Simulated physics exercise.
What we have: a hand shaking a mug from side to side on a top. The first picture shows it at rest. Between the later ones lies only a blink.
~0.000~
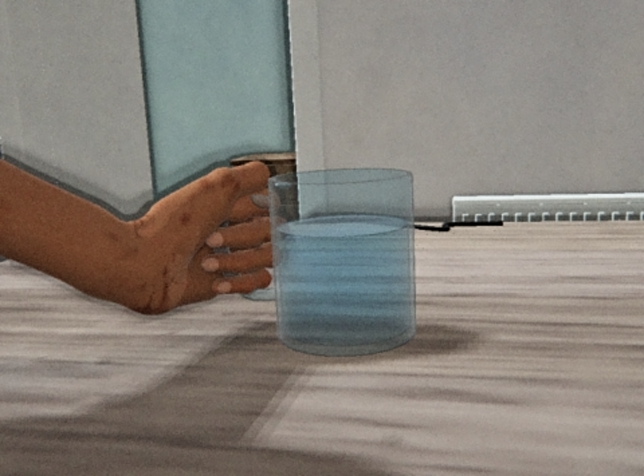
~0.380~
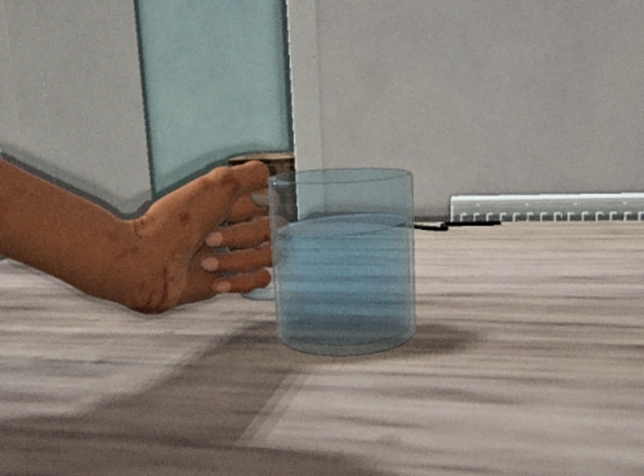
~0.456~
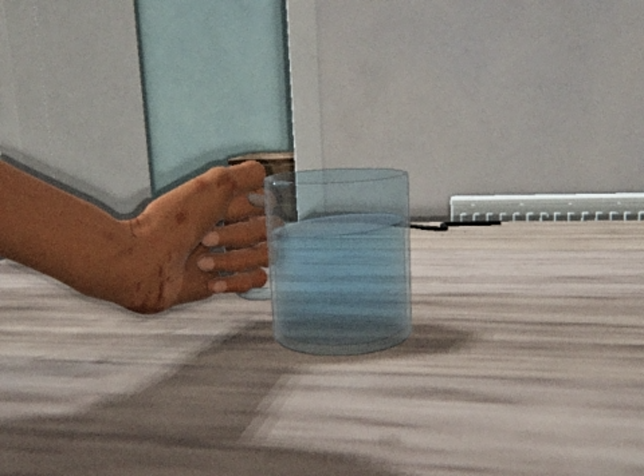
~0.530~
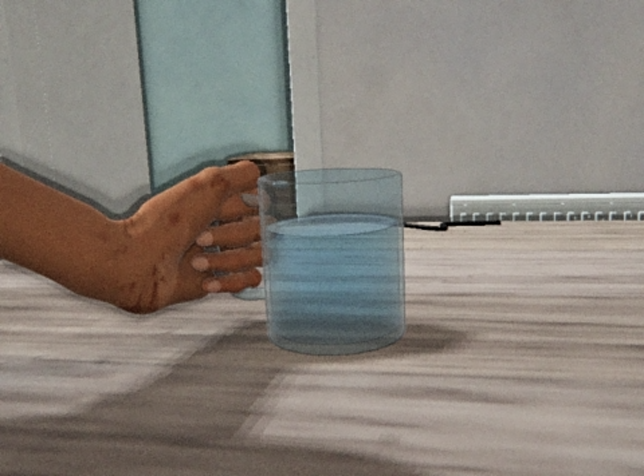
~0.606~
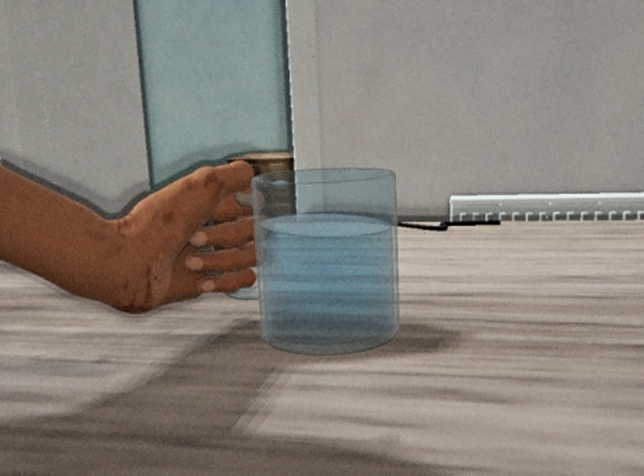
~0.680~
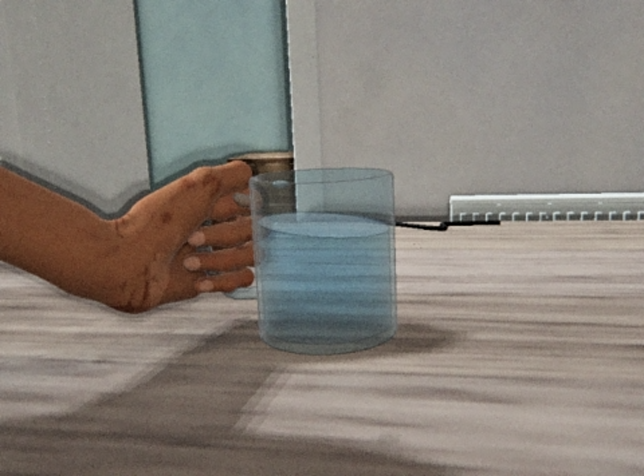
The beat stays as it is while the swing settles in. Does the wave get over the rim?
As it turns out, it stays dry outside.
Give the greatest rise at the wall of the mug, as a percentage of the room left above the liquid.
Roughly 30 per cent.
After 1.0 s, the highest wave so far stays far below the rim.
After 2.2 s, the highest wave so far climbs under half way to the rim.
After 5.1 s, the highest wave so far climbs under half way to the rim; nothing has left it.
